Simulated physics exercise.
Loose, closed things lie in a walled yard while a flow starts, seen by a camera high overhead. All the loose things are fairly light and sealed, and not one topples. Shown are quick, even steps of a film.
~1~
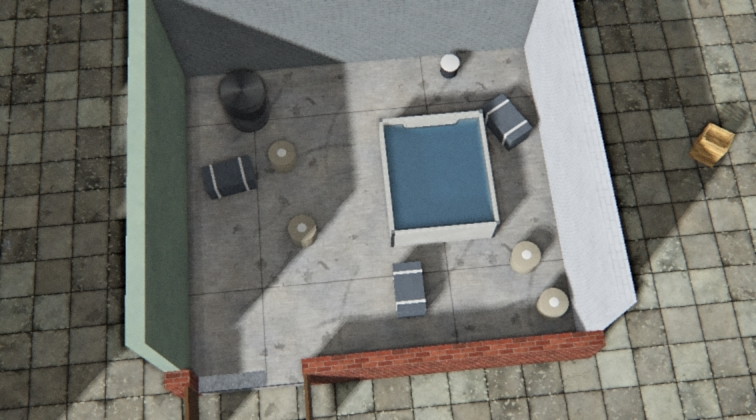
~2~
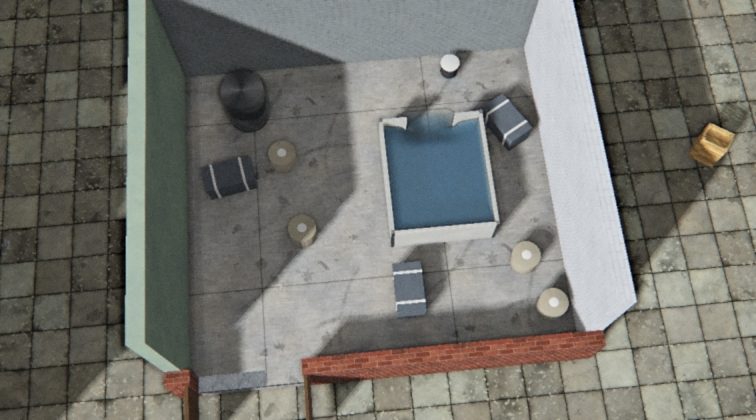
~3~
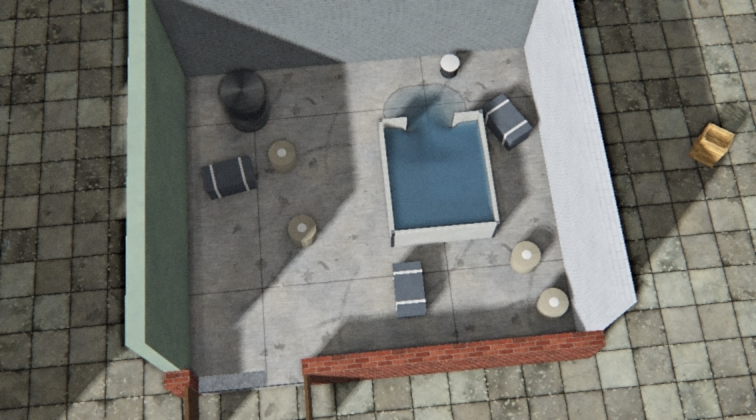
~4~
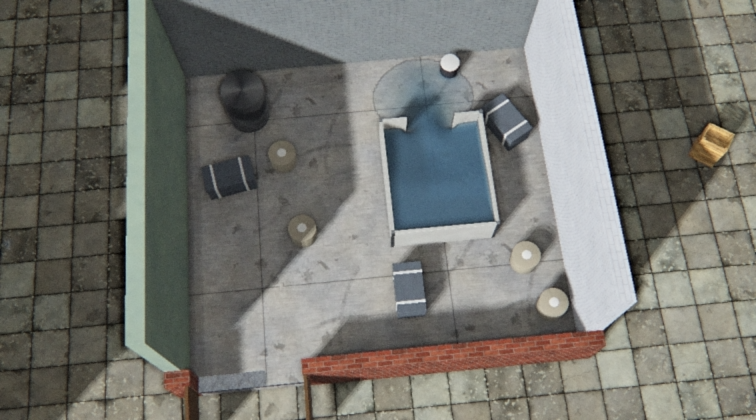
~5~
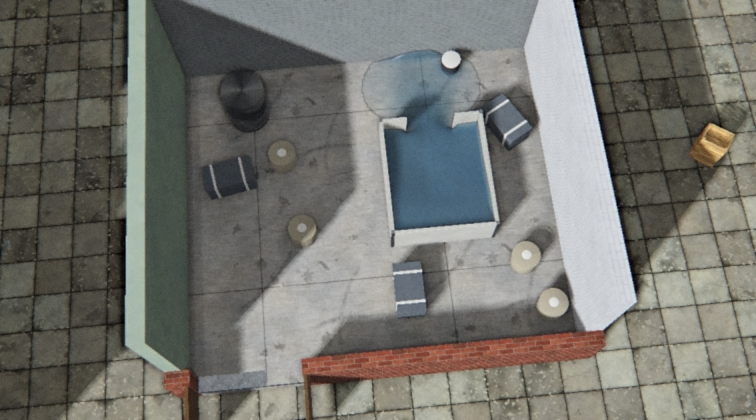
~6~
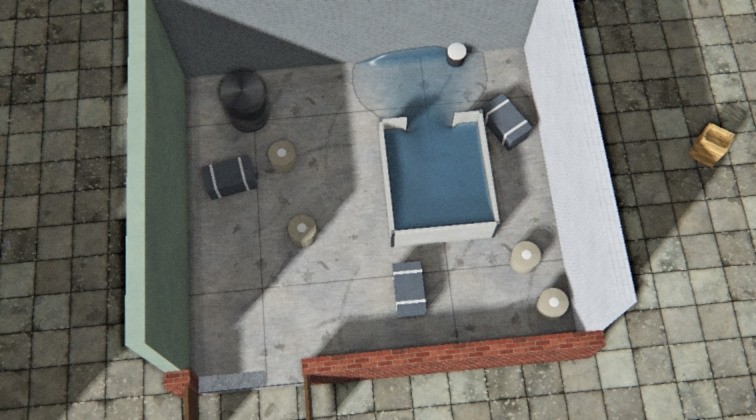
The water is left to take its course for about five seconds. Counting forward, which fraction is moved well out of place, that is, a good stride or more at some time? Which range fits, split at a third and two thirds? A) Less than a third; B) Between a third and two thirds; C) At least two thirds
At least two thirds.
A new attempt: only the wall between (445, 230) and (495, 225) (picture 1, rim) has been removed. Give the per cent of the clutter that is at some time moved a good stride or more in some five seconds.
50 % or thereabouts.
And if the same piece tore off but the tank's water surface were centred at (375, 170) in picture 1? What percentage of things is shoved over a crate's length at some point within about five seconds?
My answer would be about 60 in a hundred.
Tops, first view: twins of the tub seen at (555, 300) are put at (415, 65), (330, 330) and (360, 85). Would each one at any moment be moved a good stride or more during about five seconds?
Result by item: Gets dislodged / stays where it is / gets dislodged.
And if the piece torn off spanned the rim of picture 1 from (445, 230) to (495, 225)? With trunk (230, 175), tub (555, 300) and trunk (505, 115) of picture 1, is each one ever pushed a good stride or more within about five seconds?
First stays short of it, second covers that distance, third covers that distance.
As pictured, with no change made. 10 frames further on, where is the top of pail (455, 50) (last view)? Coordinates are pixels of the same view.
I'd expect it around (523, 107).
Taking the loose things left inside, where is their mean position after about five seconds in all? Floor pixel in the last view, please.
I'd put it at roughly (413, 278).
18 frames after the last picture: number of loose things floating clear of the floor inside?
The number is 2.
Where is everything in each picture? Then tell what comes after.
A pail at (450, 62) rests on the ground; a trunk at (410, 287), on the bottom; 0 of 8 have shifted, in the first picture.
A pail at (450, 62) rests on the ground; a trunk at (410, 287), on the bottom; 0 of 8 have shifted, in the second picture.
A pail at (450, 62), on the bottom; a trunk at (410, 287) rests on the ground; 0 of 8 have shifted, in the third picture.
A pail at (450, 62) rests on the ground; a trunk at (410, 287), on the bottom; 0 of 8 have shifted, in the fourth picture.
A pail at (451, 59), on the bottom, close to its start; a trunk at (410, 287) rests on the ground; 1 of 8 have shifted, in the fifth picture.
A pail at (457, 51), afloat, close to its start; a trunk at (410, 287) rests on the ground; 1 of 8 have shifted, in the sixth picture.
A moment on, 1 of 8 are well off their spots; 1 afloat.
Next, 1 of 8 are well off their spots; 1 afloat.
Later, 2 of 8 are well off their spots; 2 afloat.
In the end, 6 of 8 are well off their spots, and 6 have been at some point; 5 afloat.
